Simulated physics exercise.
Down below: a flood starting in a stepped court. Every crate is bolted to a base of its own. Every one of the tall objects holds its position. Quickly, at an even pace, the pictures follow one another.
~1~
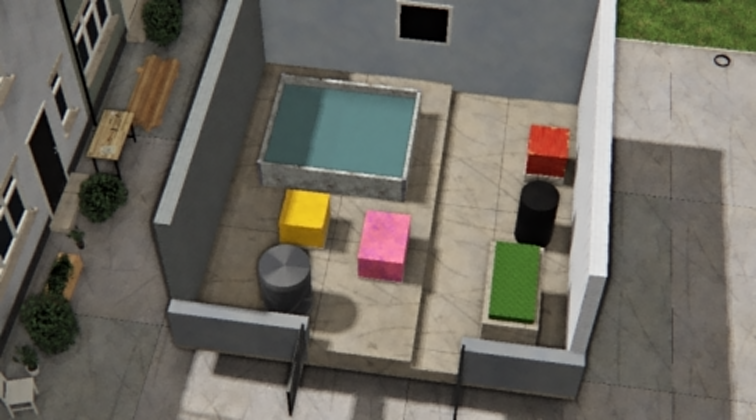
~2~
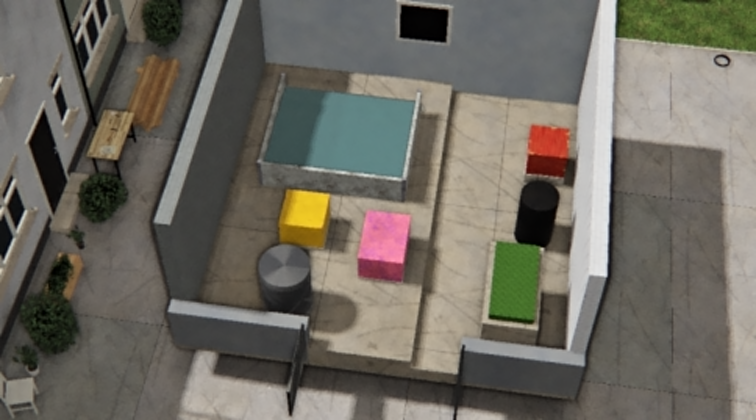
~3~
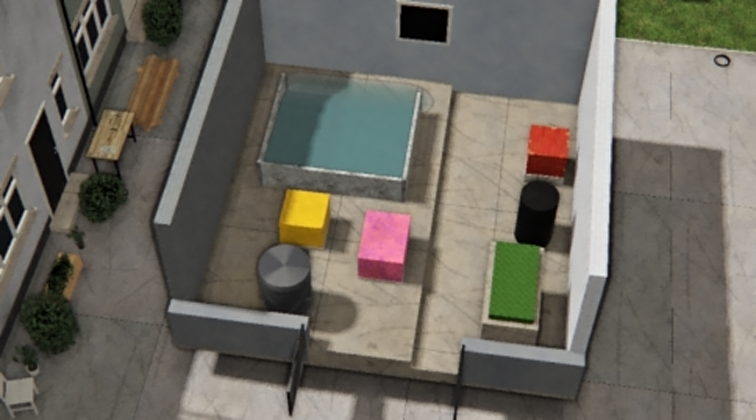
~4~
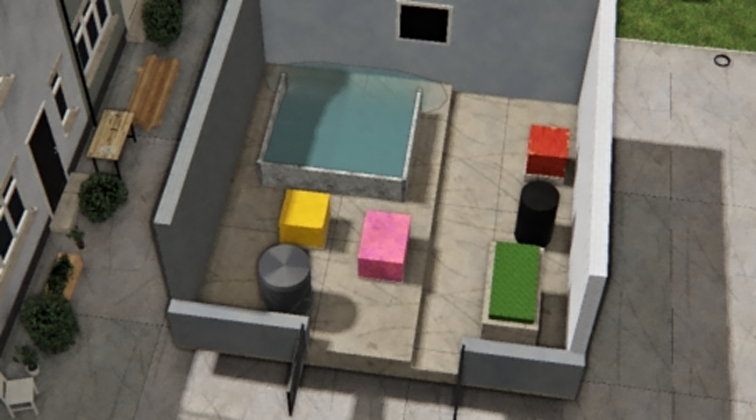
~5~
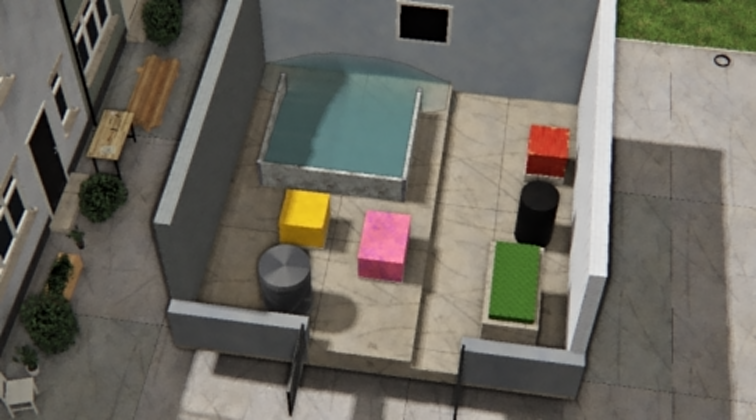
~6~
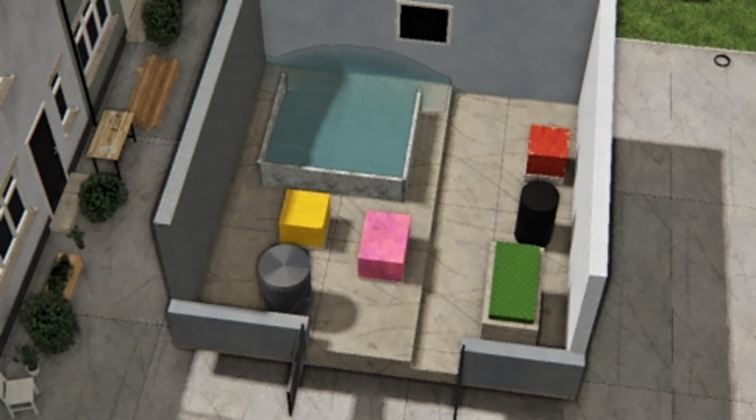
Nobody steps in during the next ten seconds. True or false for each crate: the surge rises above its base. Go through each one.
Pink crate: True; red crate: True; yellow crate: True.
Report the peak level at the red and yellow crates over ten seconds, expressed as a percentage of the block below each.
I'd say 120 per cent for the first one and 150 per cent for the second.
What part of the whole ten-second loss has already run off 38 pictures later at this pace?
5 per cent.
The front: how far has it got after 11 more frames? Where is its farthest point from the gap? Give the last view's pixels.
(576, 109).
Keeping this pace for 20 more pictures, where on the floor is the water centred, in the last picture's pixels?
I'd point to (371, 140).
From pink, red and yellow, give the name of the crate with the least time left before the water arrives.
First to get wet: The red one.
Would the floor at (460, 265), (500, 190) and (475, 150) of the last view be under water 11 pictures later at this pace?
Point one left clear, point two left clear, point three sodden.
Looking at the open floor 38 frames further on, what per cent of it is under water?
About 80 %.
A moment on, water covers 15 % of the floor; the pink crate not reached, the red crate not reached, the yellow crate not reached.
Next, water covers 30 % of the floor; the pink crate not reached, the red crate water round its plinth, the yellow crate not reached.
Then, water covers 50 % of the floor; the pink crate not reached, the red crate water round its plinth, the yellow crate water round its plinth.
Later, water covers 80 % of the floor; the pink crate water round its plinth, the red crate water round its plinth, the yellow crate water round its plinth.
In the end, water covers 95 % of the floor; the pink crate was topped, the red crate was topped, the yellow crate was topped.
